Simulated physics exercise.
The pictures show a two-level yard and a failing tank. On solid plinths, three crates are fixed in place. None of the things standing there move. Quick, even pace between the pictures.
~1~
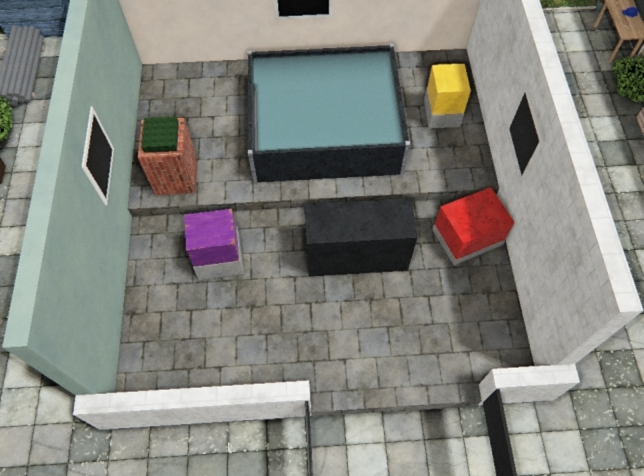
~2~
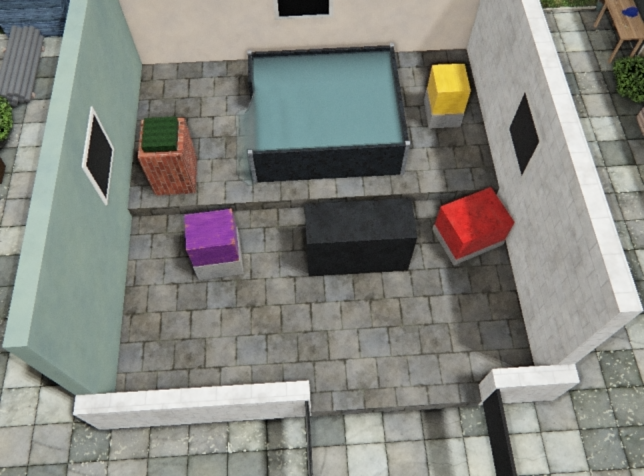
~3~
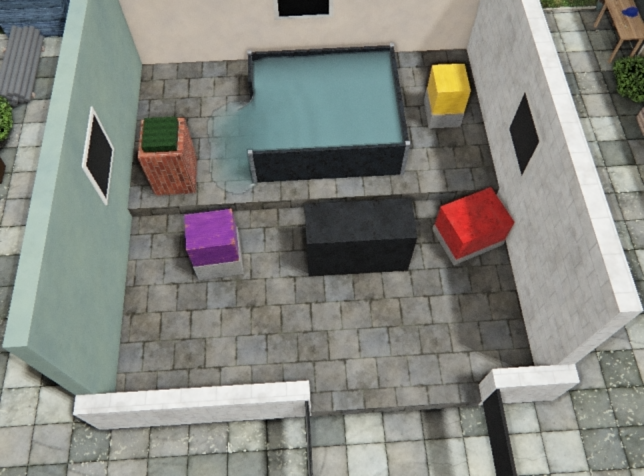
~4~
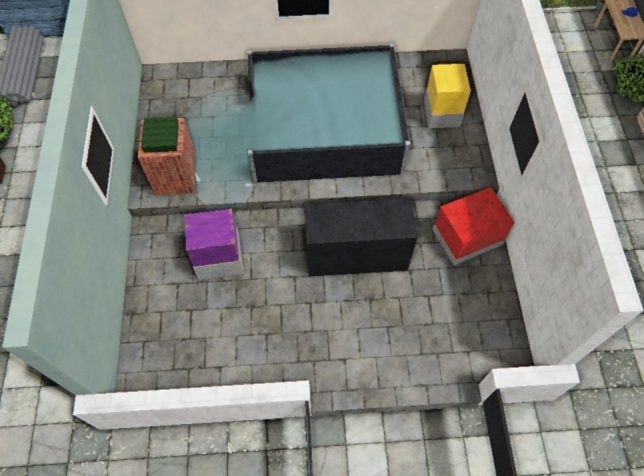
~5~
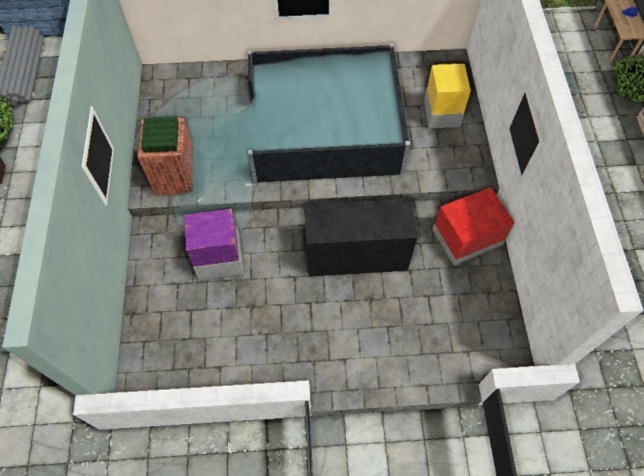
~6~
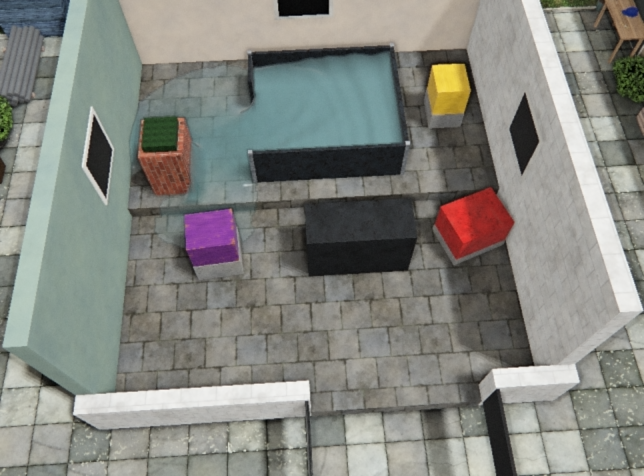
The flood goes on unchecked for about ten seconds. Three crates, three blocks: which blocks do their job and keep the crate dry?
The purple crate is safe from the water; the red crate is caught by the water; the yellow crate is safe from the water.
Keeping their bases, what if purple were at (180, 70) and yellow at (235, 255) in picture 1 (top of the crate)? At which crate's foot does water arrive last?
It is the crate marked red.
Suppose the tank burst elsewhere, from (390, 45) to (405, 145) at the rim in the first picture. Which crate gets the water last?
That would be the crate marked purple.
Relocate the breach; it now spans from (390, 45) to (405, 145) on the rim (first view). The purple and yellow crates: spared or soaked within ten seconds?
First the purple crate: It is never reached; then the yellow crate: It gets reached.
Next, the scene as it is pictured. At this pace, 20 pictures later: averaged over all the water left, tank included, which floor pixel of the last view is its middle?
Centre point: Around (253, 163).
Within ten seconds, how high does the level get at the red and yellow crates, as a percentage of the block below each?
In turn 150 and 40 per cent.
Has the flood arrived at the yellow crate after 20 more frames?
For yellow the answer is not wet.
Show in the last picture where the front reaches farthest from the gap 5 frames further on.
Somewhere close to (124, 310).
A moment on, water covers 25 % of the floor; the purple crate water round its plinth, the red crate not reached, the yellow crate not reached.
Next, water covers 35 % of the floor; the purple crate water round its plinth, the red crate not reached, the yellow crate not reached.
Then, water covers 60 % of the floor; the purple crate water round its plinth, the red crate water round its plinth, the yellow crate not reached.
Later, water covers 90 % of the floor; the purple crate water round its plinth, the red crate water round its plinth, the yellow crate water round its plinth.
In the end, water covers 95 % of the floor; the purple crate stayed above the water, the red crate was topped, the yellow crate stayed above the water.
